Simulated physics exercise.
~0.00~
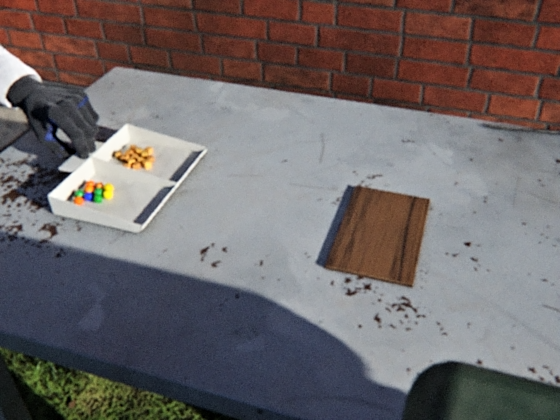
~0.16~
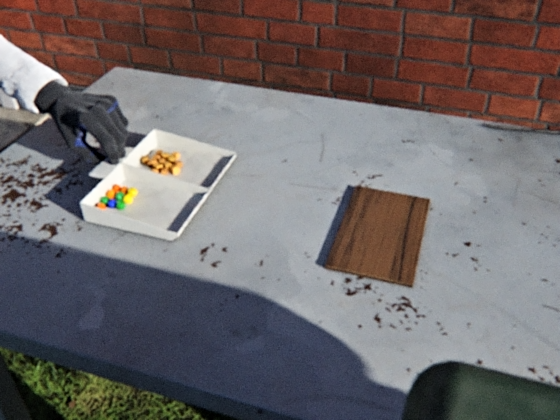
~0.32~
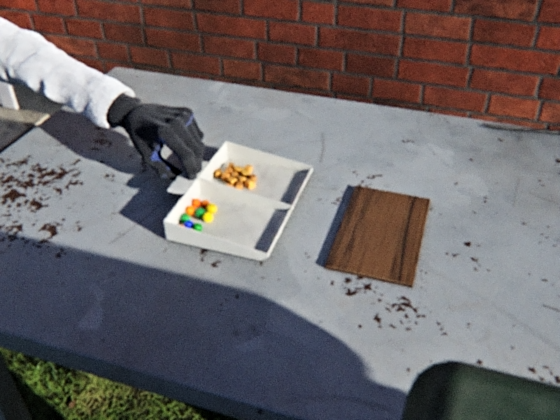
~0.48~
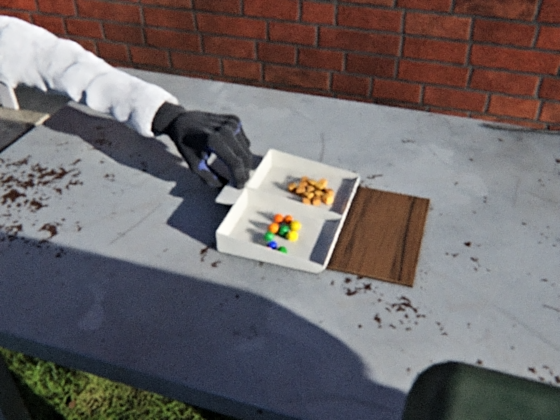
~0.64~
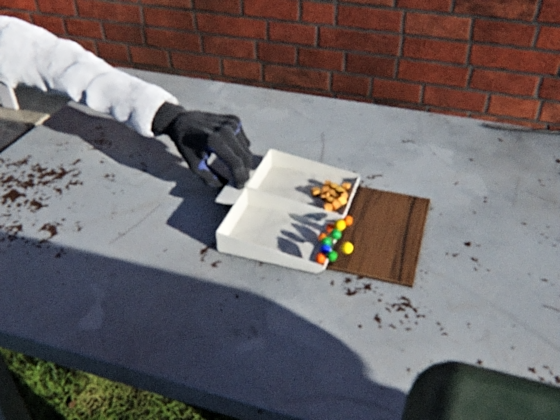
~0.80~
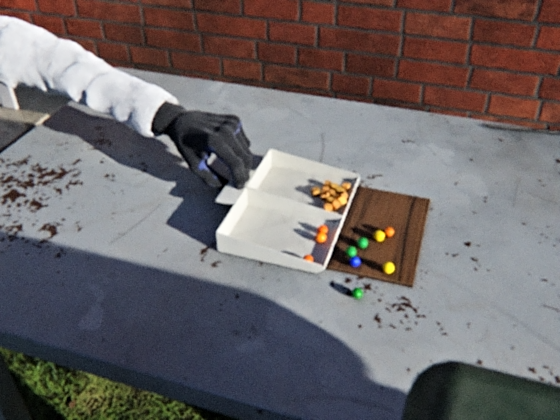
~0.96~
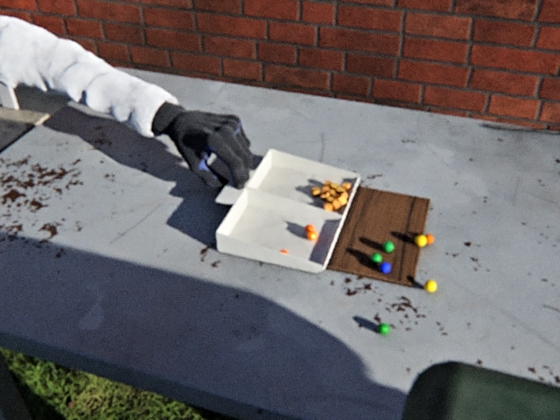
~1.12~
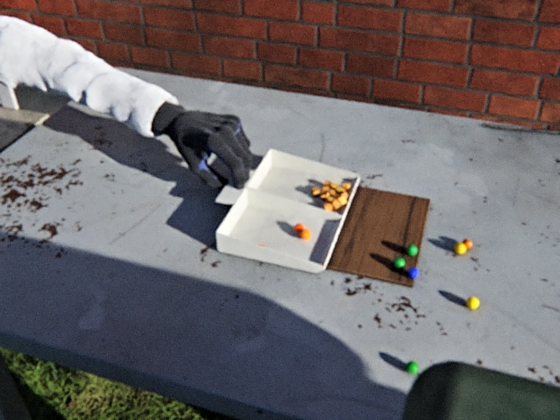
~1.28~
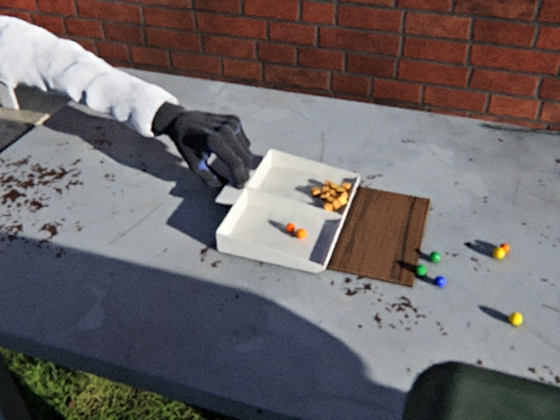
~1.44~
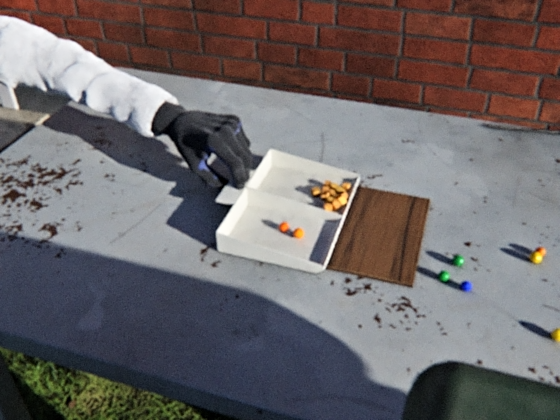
A white two-part tray, pushed by a black-gloved hand, slides to the right along a grey outdoor table in front of a brick wall. It carries colourful round candies in the near part and a pile of small tan pieces in the far part. The tray stops at a flat wooden board, and both piles shift towards the front rim. Most of the candies spill over the low edge and roll across the board onto the table beyond. At the end, a couple of orange candies remain in the tray, the tan pieces stay bunched inside, and the hand still holds the tray.
